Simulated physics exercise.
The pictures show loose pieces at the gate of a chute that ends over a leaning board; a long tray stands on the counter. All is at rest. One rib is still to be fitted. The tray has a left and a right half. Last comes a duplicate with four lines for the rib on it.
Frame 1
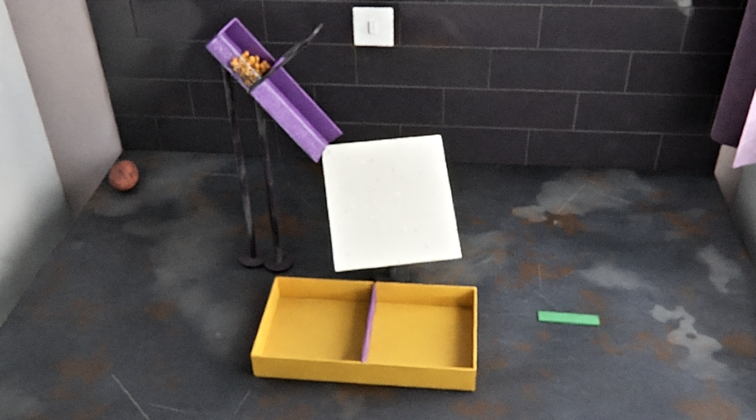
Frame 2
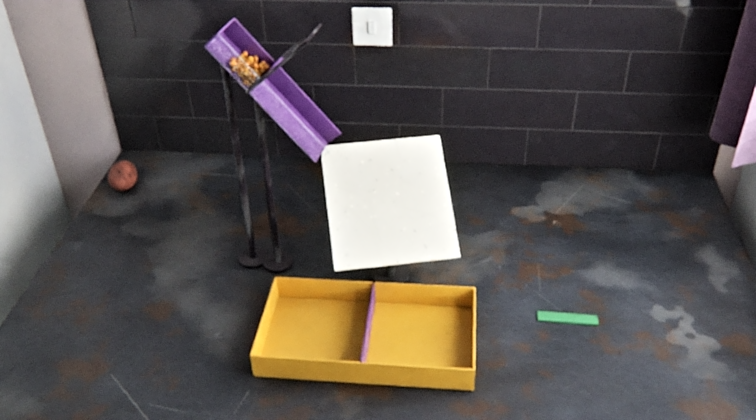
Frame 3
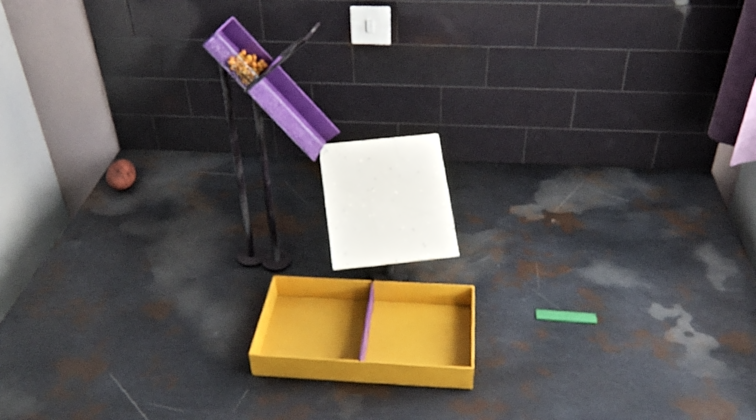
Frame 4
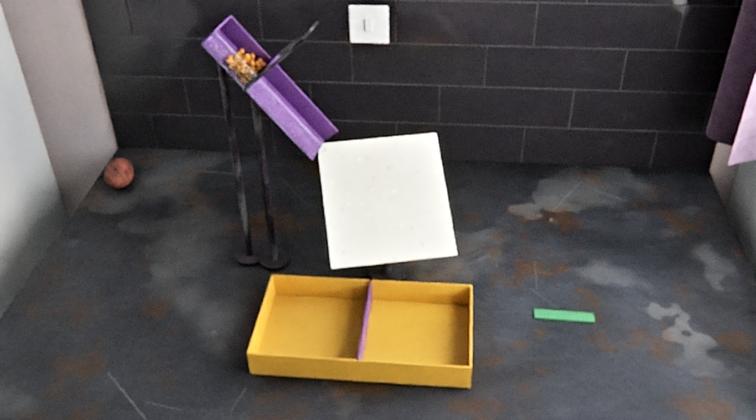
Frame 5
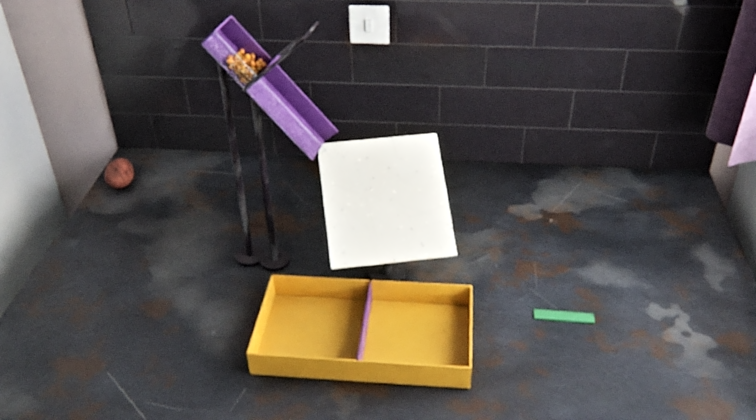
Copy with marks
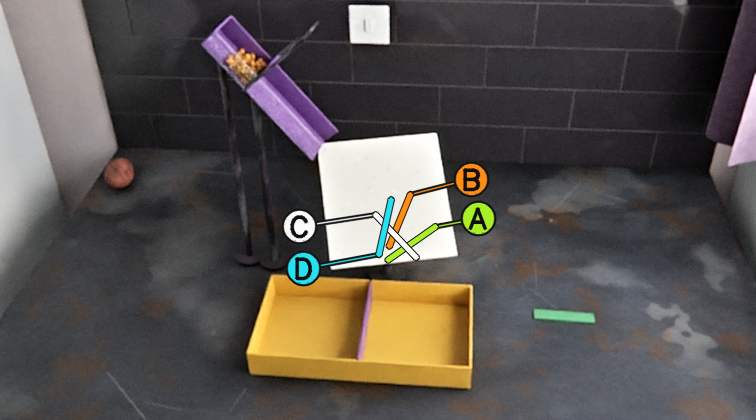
Yellow divided tray resting on a dark counter below a tilted white board and a purple chute holding roasted chickpeas, nothing moving.
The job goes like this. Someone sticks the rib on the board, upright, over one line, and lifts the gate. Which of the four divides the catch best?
The answer is line D.
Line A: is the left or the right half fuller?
More lands on the right.
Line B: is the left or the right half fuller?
More lands on the right.
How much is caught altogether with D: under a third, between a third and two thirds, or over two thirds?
It is over two thirds.
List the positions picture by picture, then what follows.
The first frame shows load behind the gate near (253, 67), roasted chickpeas; lip of the chute near (323, 153), sloping steeply.
The second frame shows middle of the board near (389, 200), tilted fairly steeply; middle of its low edge near (398, 264); of its high edge near (380, 141).
The third frame shows front corners of the tray near (250, 354) and (473, 368); front end of its middle wall near (360, 361); gate still shut near (272, 67).
The fourth frame shows middle of the load near (249, 65); lip near (318, 150).
The fifth frame shows middle of the load near (249, 65); lip near (319, 151).
On the marked copy, line A from (435, 226) to (388, 259); line B from (410, 194) to (389, 246); line C from (375, 214) to (416, 257); line D from (391, 199) to (378, 254).
With A, of what is caught, a small share in the left half, the bulk in the right.
With B, of what is caught, a small share in the left half, all but a few in the right.
With C, of what is caught, a small share in the left half, all but a few in the right.
With D, of what is caught, close to two thirds in the left half, close to a third in the right.
